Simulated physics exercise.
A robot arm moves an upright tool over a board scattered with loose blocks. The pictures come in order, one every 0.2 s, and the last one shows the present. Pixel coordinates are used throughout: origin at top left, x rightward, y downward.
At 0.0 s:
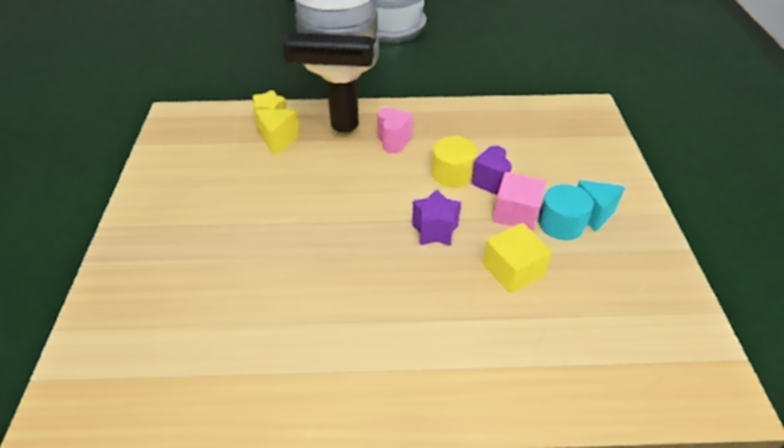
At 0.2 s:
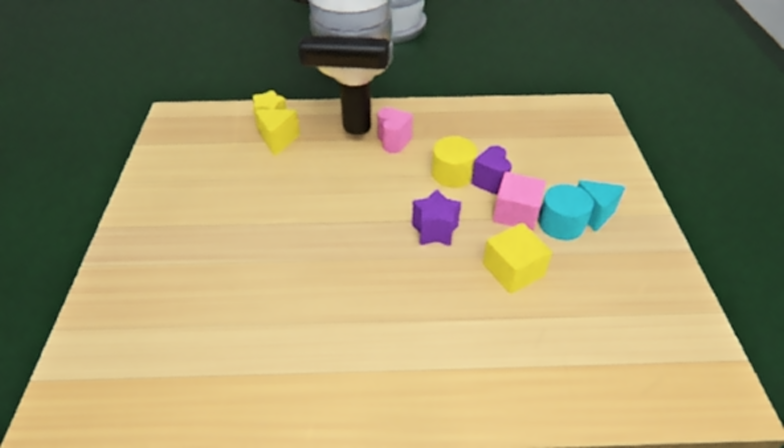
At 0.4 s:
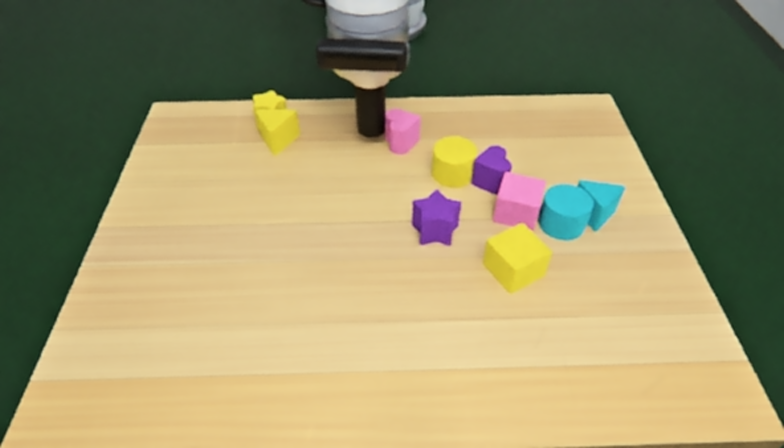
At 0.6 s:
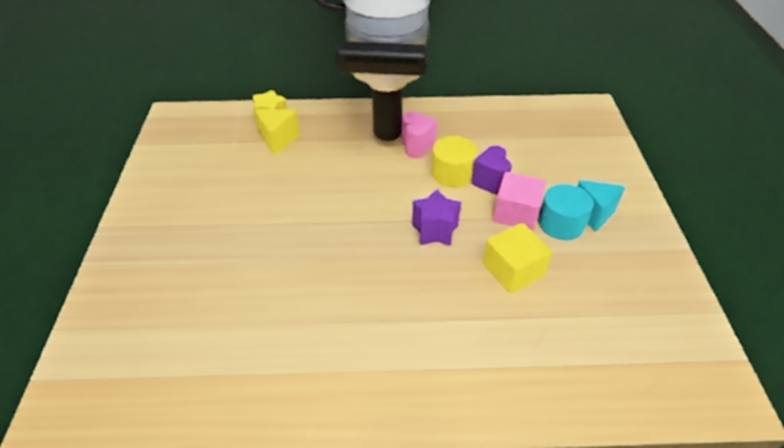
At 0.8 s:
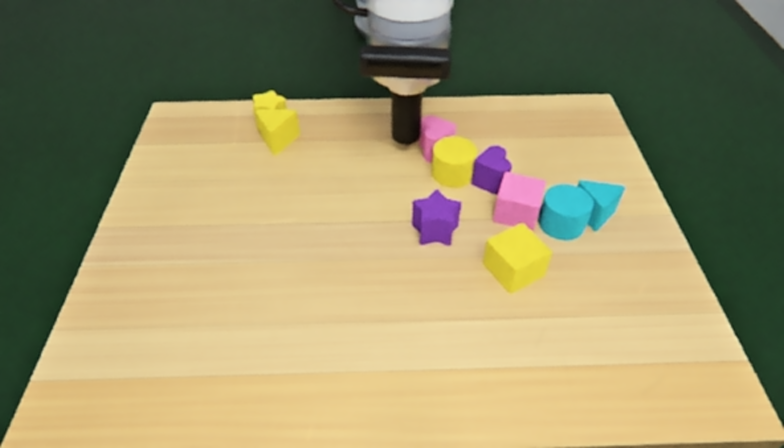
A pale wooden board lies on a dark green surface, seen from above its near edge by a camera that stays still. Yellow blocks sit at the upper left, a pink heart near the top centre, and yellow, purple, pink and turquoise blocks toward the right. The robot arm's upright black tool slides right, meets the pink heart and pushes it close to the yellow round block.
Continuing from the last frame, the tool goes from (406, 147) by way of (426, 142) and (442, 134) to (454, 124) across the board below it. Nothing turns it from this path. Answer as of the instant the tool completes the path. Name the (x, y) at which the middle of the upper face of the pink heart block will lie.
The centre of its top will be at (460, 125).
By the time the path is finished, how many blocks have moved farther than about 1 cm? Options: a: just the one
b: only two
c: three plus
My answer is option a.
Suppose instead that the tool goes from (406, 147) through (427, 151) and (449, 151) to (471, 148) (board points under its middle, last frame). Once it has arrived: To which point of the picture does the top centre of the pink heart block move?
That would be at about pixel (501, 126).
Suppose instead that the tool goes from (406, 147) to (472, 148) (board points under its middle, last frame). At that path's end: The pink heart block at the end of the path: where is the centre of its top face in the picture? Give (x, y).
I think it will end close to (503, 127).
On the path given first. Halfway along, tool (435, 129); pink heart block (458, 126), turned 50° clockwise.
At the end, tool (454, 114); pink heart block (460, 125), turned 65° clockwise; yellow circular block not moved.
